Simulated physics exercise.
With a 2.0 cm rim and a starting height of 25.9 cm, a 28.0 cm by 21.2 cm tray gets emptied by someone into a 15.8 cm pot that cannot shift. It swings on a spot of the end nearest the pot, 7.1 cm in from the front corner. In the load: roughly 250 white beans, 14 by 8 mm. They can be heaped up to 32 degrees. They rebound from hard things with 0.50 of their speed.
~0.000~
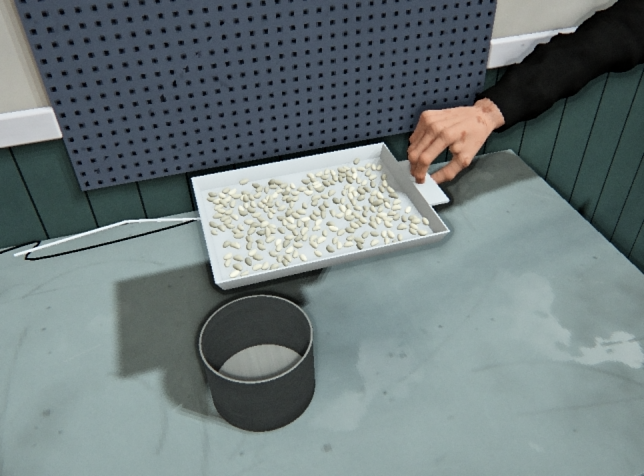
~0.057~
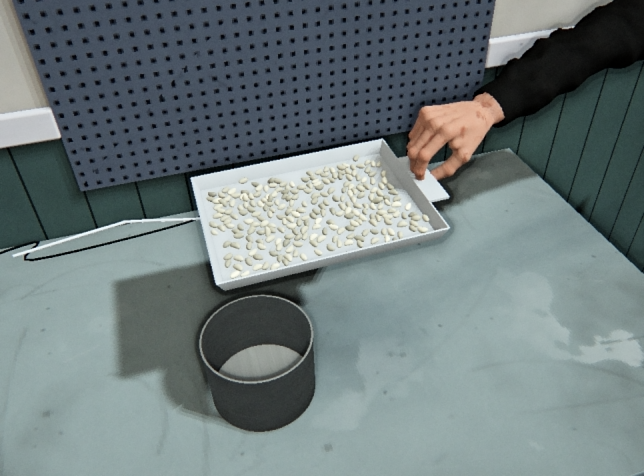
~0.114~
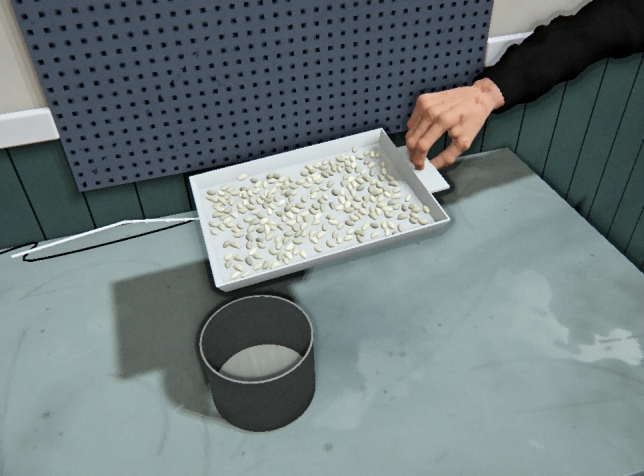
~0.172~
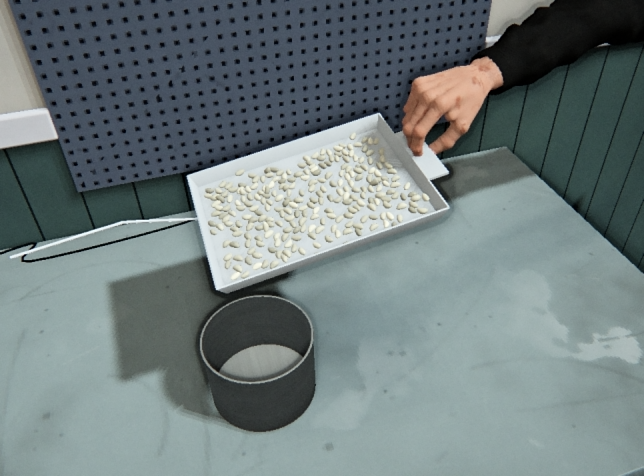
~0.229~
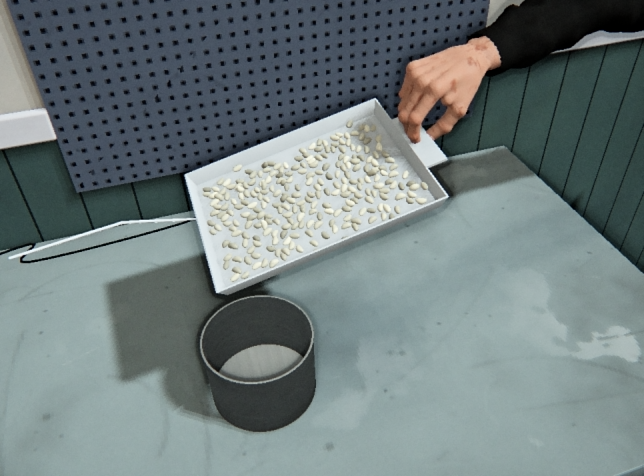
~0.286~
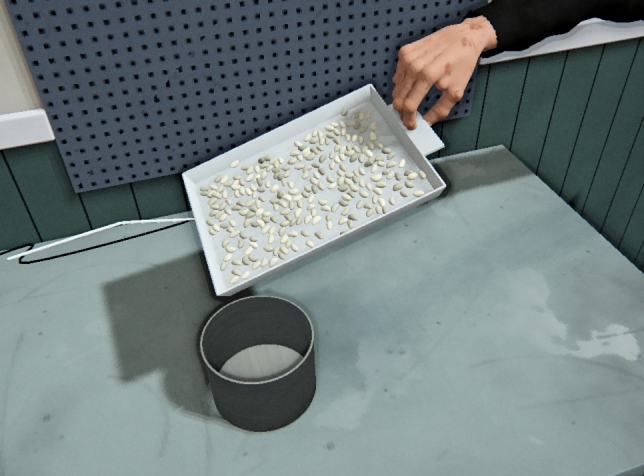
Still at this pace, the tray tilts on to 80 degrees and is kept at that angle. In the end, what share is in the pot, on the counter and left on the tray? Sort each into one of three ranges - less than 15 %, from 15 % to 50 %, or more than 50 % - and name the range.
Ranges: Pot: From 15 % to 50 %; counter: More than 50 %; left on the tray: Less than 15 %.
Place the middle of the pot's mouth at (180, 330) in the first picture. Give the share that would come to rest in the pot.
The share would be some 50 per cent.
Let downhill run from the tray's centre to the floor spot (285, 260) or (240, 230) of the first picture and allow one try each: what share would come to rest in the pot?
I'd put it at about 60 per cent for the first tilt and about 5 per cent for the second.
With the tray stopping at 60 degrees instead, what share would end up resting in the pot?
It would land at about 5 percent.
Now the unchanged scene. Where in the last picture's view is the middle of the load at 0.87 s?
I'd put it close to (204, 275).
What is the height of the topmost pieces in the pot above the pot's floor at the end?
Some 1.0 cm up.
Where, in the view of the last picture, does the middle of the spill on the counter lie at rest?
About (172, 450).
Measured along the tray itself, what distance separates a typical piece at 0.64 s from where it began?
9 cm.
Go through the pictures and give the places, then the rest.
In the first frame, tray tilt 0 degrees, front corners at (222, 277) and (441, 229); middle of the pieces at (316, 214); pot at (256, 336).
In the second frame, tray tilt 1 degrees, front corners at (222, 278) and (441, 225); middle of the pieces at (316, 212).
In the third frame, tray tilt 5 degrees, front corners at (222, 280) and (441, 217), lowest corner left front; middle of the pieces at (315, 207).
In the fourth frame, tray tilt 9 degrees, front corners at (222, 282) and (440, 206), lowest corner left front; middle of the pieces at (313, 201).
In the fifth frame, tray tilt 14 degrees, front corners at (222, 285) and (439, 195), lowest corner left front; middle of the pieces at (311, 195).
In the sixth frame, tray tilt 19 degrees, front corners at (222, 287) and (436, 184), lowest corner left front; middle of the pieces at (307, 190); pot at (257, 336). The tray's pace is about 85 degrees a second.
After 0.64 s, tilt 49 degrees; the tray holds 100 %, the pot 0 %.
Then, at 0.87 s, tilt 68 degrees; the tray holds 60 %, the pot 0 %.
After 1.22 s, tilt 80 degrees; the tray holds 10 %, the pot 10 %.
At rest (2.5 s), pot 20 %, counter 75 %, tray 0 %.
